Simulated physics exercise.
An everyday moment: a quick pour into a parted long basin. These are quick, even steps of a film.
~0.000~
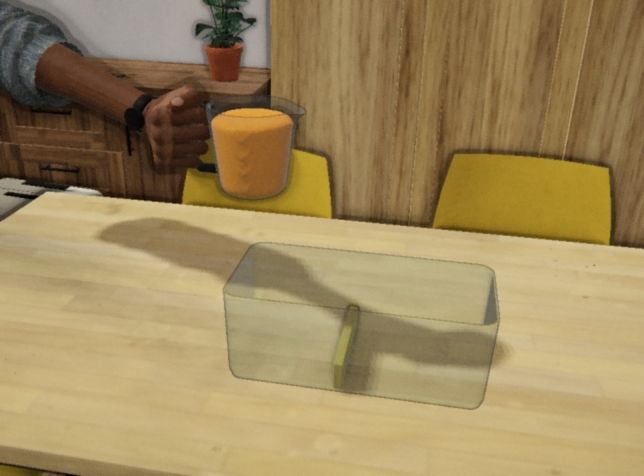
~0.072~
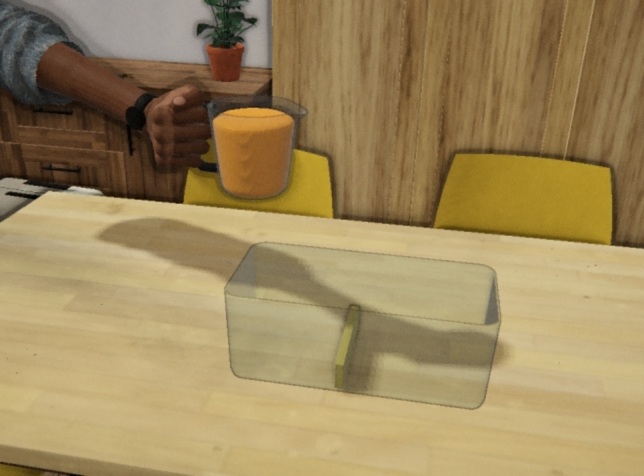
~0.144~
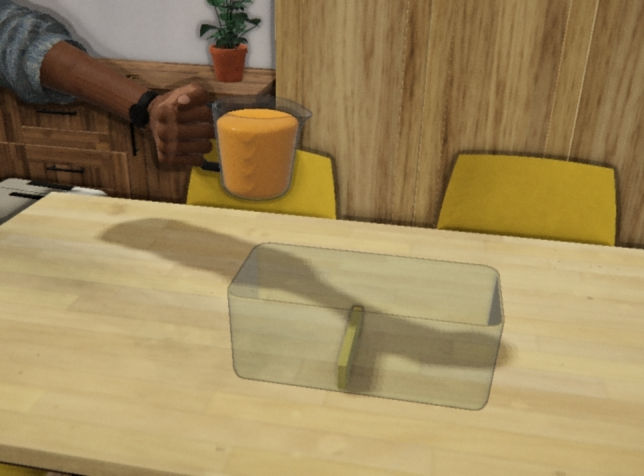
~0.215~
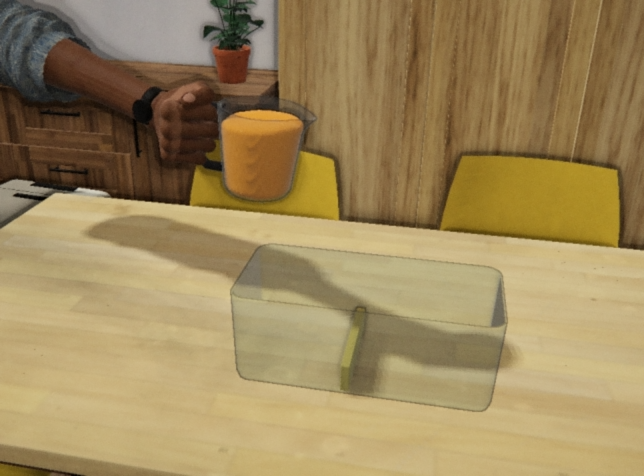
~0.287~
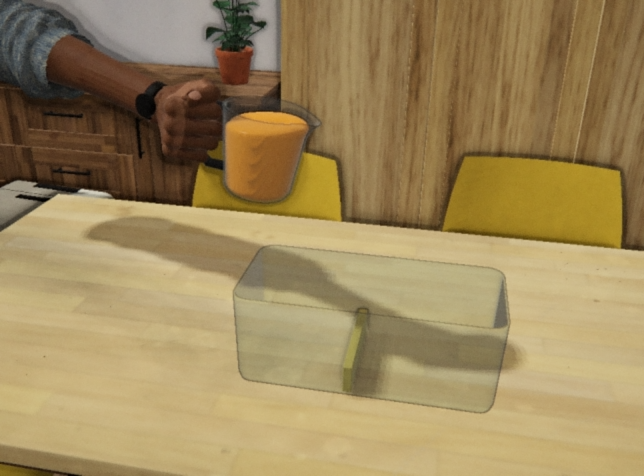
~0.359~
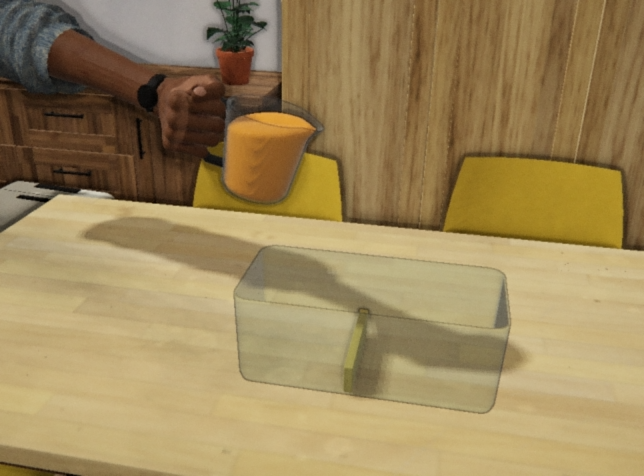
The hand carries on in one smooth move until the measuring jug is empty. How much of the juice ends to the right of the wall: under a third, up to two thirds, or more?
The share right of the wall is above two thirds.
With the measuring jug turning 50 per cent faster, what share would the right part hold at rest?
Near 80 %.
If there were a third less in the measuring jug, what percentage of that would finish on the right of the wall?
Near 70 %.
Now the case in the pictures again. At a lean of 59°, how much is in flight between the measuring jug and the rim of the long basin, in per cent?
Close to 15 per cent.
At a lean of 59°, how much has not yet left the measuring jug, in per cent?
About 75 per cent.
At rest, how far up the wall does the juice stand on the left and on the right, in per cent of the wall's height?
Near 10 on the left, 40 on the right.
A moment on, the measuring jug is tipped part way and 75 per cent is still to pour, 1 is left of the wall and 7 right of it.
Next, the measuring jug is tipped on its side and 24 per cent is still to pour, 2 is left of the wall and 54 right of it.
Then the measuring jug is tipped on its side and 2 per cent is still to pour, 16 is left of the wall and 79 right of it.
Later the measuring jug is tipped on its side and 0 per cent is still to pour, 20 is left of the wall and 79 right of it.
In the end 20 per cent lies left of the wall, 79 right of it and 1 outside.
